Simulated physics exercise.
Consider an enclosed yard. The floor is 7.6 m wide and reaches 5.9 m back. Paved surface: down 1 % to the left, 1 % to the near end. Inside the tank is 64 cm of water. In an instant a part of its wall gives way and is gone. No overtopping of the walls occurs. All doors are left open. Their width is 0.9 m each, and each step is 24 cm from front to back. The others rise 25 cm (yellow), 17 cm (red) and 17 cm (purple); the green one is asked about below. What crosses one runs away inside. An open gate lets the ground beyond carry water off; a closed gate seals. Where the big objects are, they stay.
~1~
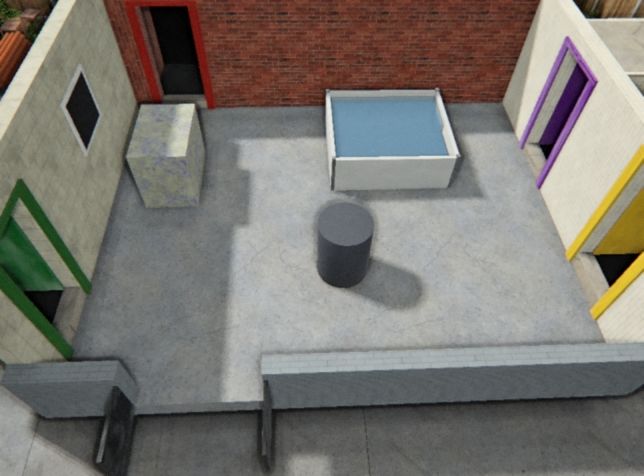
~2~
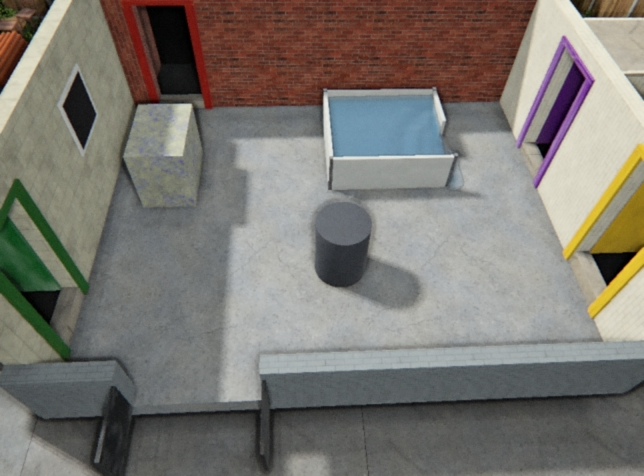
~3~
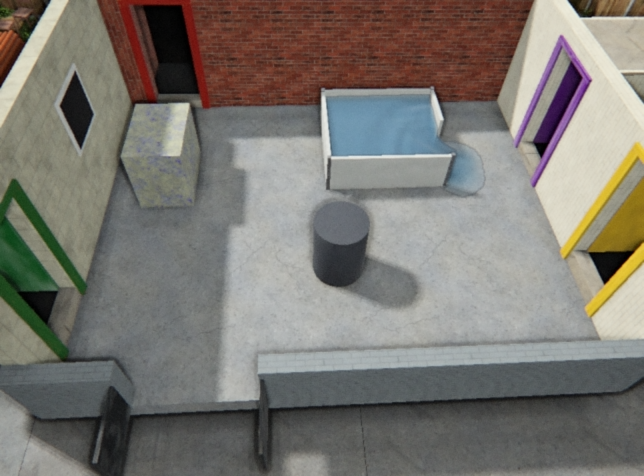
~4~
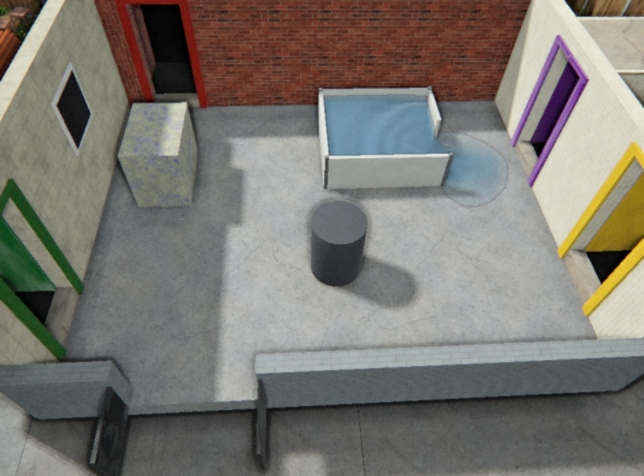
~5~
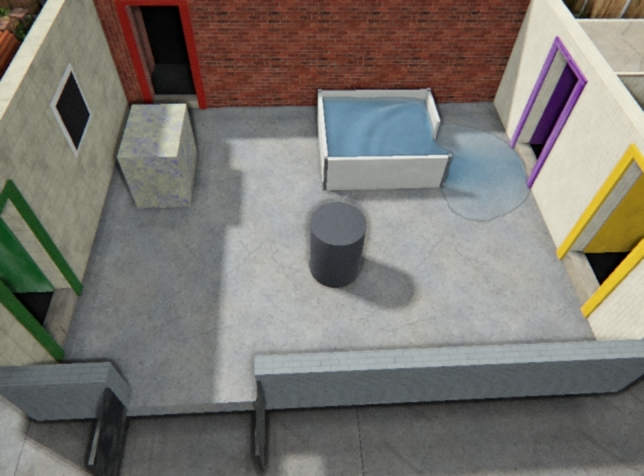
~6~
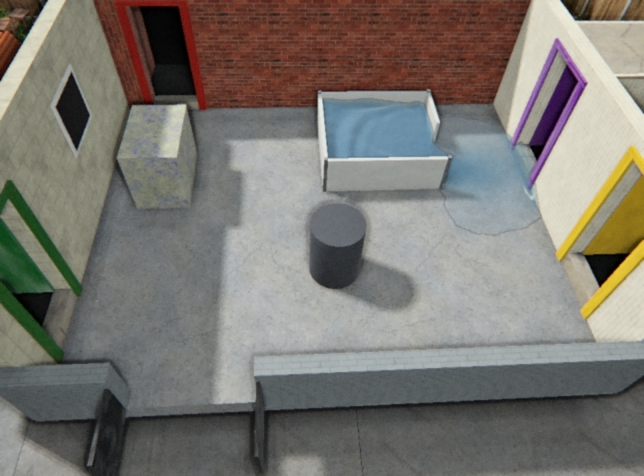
Water pours from the right end of a white-walled tank of blue water at the back of a paved yard, seen from high above the front wall. A red doorway and pale block stand left of it, a green door at far left, purple and yellow doors at right, and a dark cylinder mid-floor. The rounded puddle widens rightward to the purple door as the view shifts very slightly.
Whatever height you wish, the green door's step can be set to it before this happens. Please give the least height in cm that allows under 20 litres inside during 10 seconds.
It would have to be roughly 7.5 cm high.
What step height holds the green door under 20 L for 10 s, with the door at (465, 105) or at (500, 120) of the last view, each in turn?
First place around 16 cm, second around 13.0 cm.
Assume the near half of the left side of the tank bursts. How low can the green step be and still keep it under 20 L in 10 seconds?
Then roughly 15 cm.
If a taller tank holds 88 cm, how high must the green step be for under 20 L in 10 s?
A step of about 11.0 cm does it.
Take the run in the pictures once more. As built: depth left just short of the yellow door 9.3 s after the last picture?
Some 3.5 cm.
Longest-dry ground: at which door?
It's the green door.
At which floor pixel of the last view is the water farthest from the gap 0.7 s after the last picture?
I'd put the front's tip around (577, 300).
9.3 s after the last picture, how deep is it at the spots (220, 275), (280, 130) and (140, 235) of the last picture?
Around 2 cm, 2 cm and 7 cm.
Then, 0.7 s after the last picture water covers 15 % of the floor, deepest (36 cm) near (523, 174); it has not reached the green door.
Then, 2.3 s after the last picture water covers 25 % of the floor, deepest (25 cm) near (606, 367); it has not reached the green door.
Then, 9.3 s after the last picture water covers 80 % of the floor, deepest (12 cm) near (51, 394); 11 cm at the green door, 0 litres in over its 24 cm step.
At the green door as built, the water peaked near 12 cm, 7.9 s after the last picture.
With a step of 6.5 cm, 29 litres would have come in within the 10 s; with 8.5 cm, 10 litres. So under 20 litres takes about 7.5 cm.
